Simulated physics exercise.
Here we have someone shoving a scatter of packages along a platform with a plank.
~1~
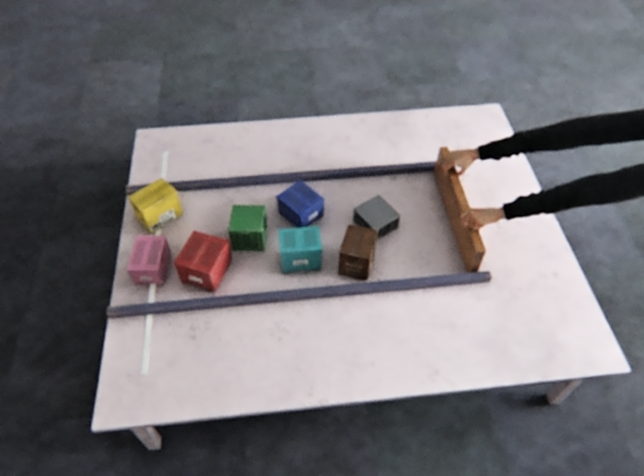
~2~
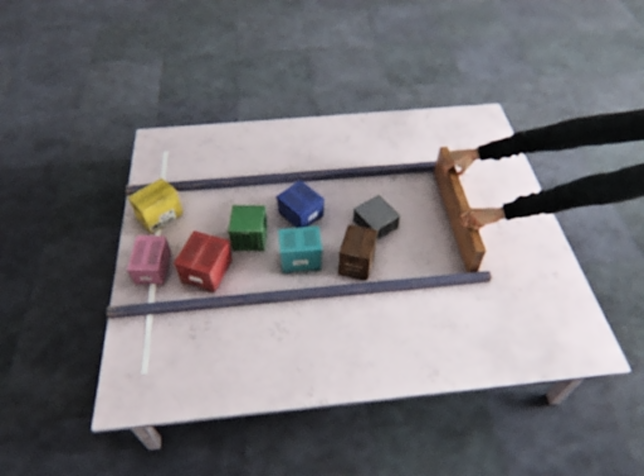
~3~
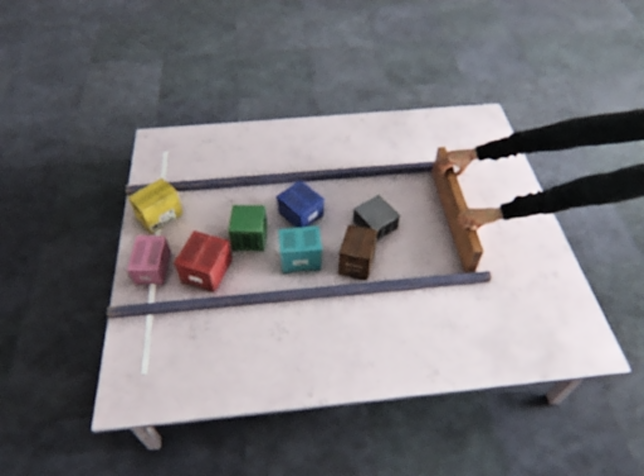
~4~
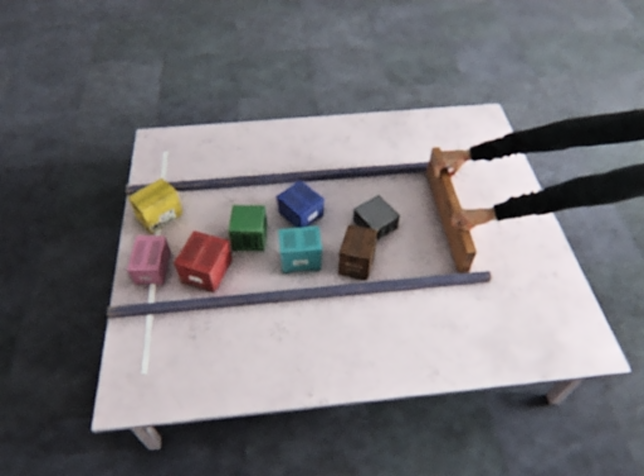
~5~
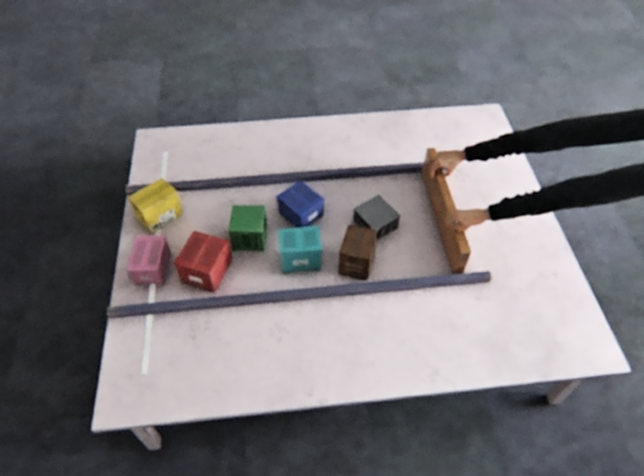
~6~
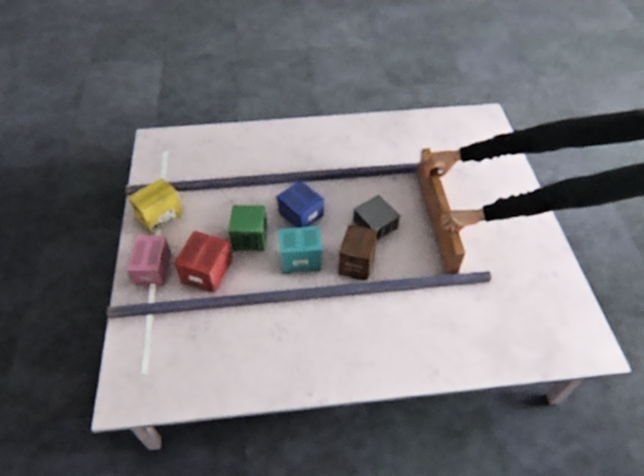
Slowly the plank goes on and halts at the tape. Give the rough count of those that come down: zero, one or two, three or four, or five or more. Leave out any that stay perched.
As it turns out, the number that fall off is five or more.
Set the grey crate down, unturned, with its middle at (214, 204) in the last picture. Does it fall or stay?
From there it tumbles off.
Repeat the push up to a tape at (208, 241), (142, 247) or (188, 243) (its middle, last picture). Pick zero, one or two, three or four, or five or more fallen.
Taking them in turn, one to two; five or more; one to two.
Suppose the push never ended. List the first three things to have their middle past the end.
Earliest first: The pink tote, the red tote, the yellow parcel.
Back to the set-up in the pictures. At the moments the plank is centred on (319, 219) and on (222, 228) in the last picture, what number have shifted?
At the one place 5, at the other 7.
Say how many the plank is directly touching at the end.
It touches 3.
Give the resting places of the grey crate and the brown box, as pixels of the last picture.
Near (139, 233) and (132, 277).
A little later, none off yet; pink tote at rest near (150, 260); yellow parcel at rest near (157, 206); red tote at rest near (205, 262).
When it is over, the number that fall off is five or more; down, turquoise tote, green crate, red tote, yellow parcel and pink tote.
